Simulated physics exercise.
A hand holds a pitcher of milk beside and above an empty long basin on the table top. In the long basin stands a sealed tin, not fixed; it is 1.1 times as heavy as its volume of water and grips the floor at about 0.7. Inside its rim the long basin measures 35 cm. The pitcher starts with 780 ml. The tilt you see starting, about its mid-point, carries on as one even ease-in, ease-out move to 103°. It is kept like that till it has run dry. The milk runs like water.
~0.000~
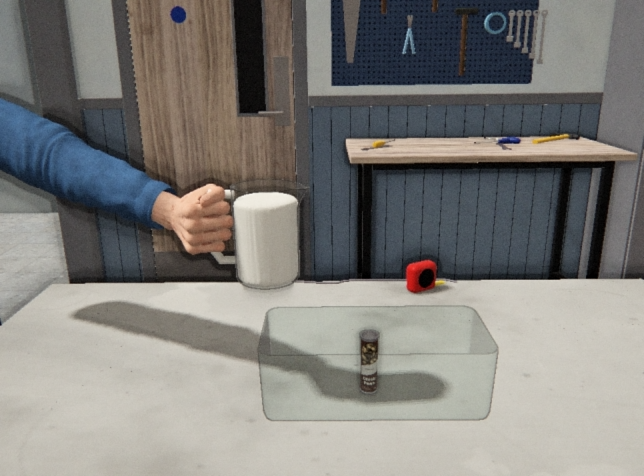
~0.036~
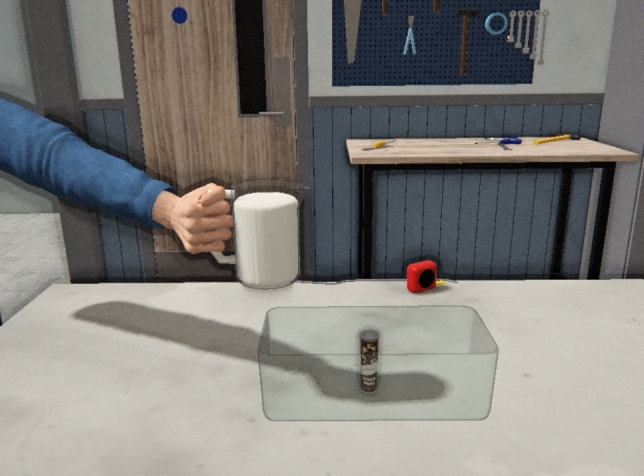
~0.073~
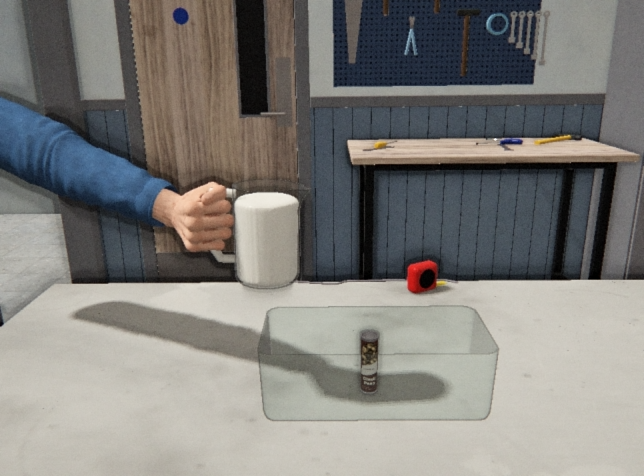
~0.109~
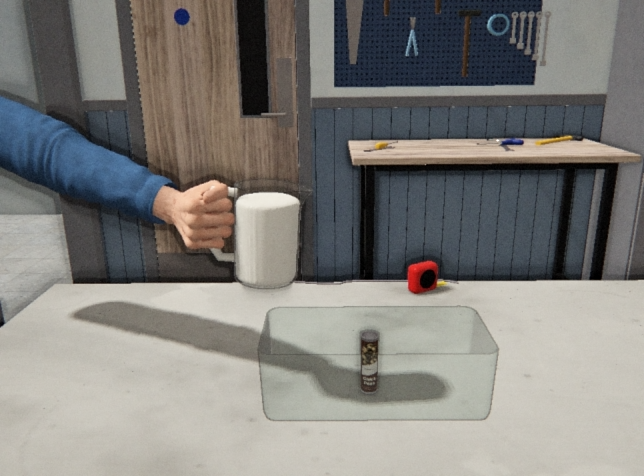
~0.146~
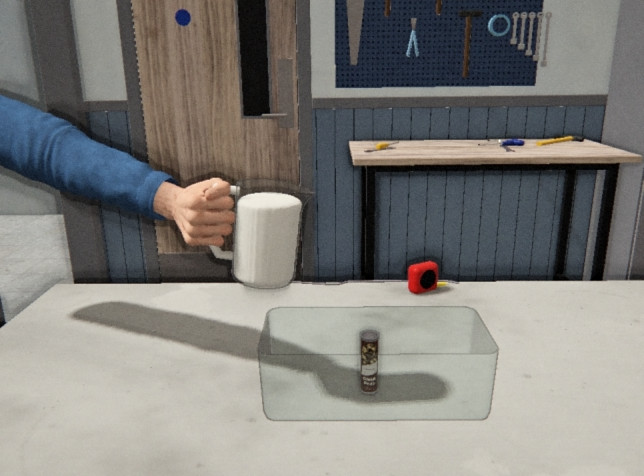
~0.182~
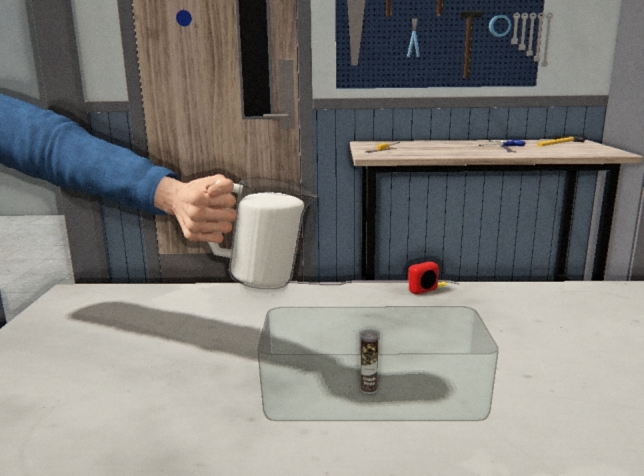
A hand slightly tilts a white pitcher to the right beside a clear long basin.
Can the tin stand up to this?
It topples.
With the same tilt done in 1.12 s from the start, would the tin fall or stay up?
The tin goes over.
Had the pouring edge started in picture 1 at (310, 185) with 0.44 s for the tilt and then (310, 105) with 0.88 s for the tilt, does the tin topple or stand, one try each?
First it falls; then it remains upright.
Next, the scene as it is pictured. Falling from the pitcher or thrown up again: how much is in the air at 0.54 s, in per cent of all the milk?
Near 12 in a hundred.
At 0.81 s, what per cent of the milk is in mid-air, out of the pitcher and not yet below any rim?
About 22 per cent.
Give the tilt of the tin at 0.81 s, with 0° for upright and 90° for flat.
About 0°.
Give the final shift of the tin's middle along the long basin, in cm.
Some 9.0 cm.
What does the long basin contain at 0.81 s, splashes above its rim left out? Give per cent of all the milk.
About 36 per cent.
By 0.54 s the tilt is 70° and 87 per cent is still to pour; the tin stands where it began.
By 0.81 s the tilt is 101° and 42 per cent is still to pour; the tin stands where it began.
By 1.08 s the tilt is 103° and 8 per cent is still to pour; the tin lies on its side.
By 1.38 s the tilt is 103° and 1 per cent is still to pour; the tin lies on its side.
At rest the tin lies on its side.
